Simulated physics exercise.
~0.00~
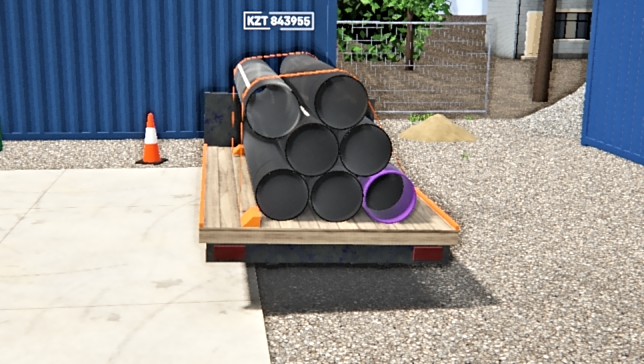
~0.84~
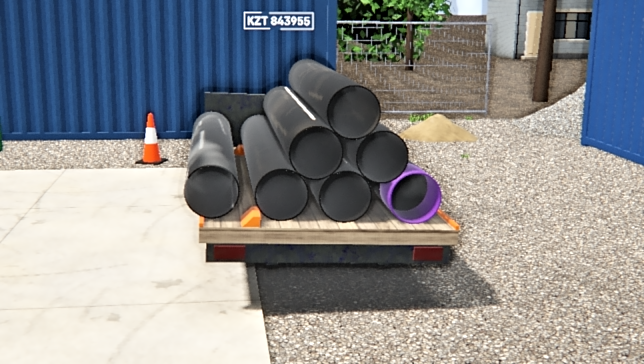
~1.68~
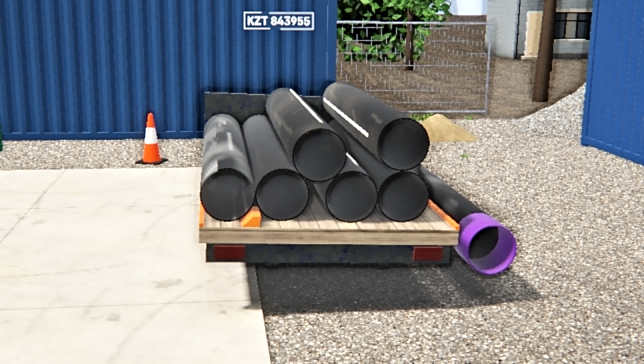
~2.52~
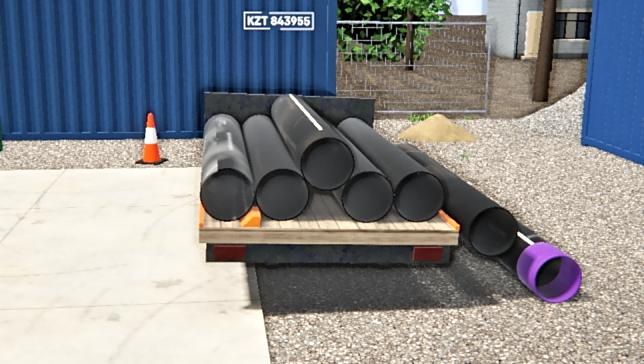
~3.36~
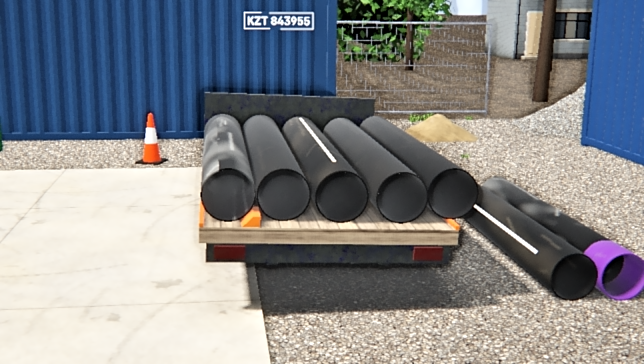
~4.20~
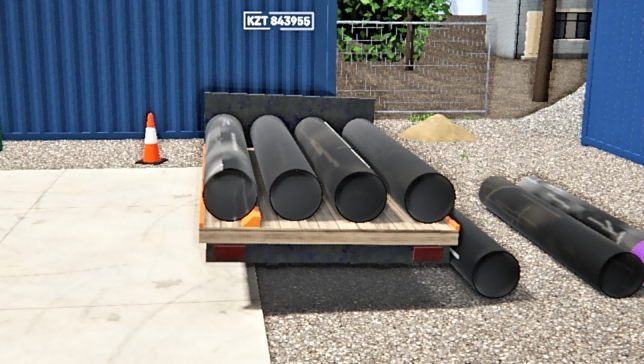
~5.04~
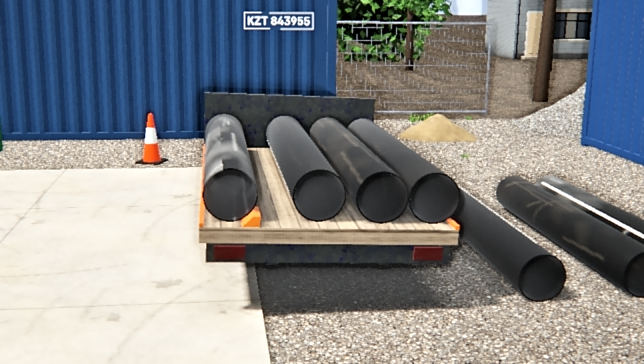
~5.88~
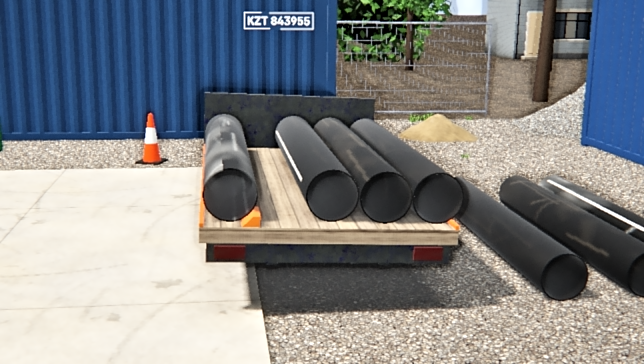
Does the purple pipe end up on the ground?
Yes, the purple pipe rolls off the right side of the trailer and ends up on the gravel.
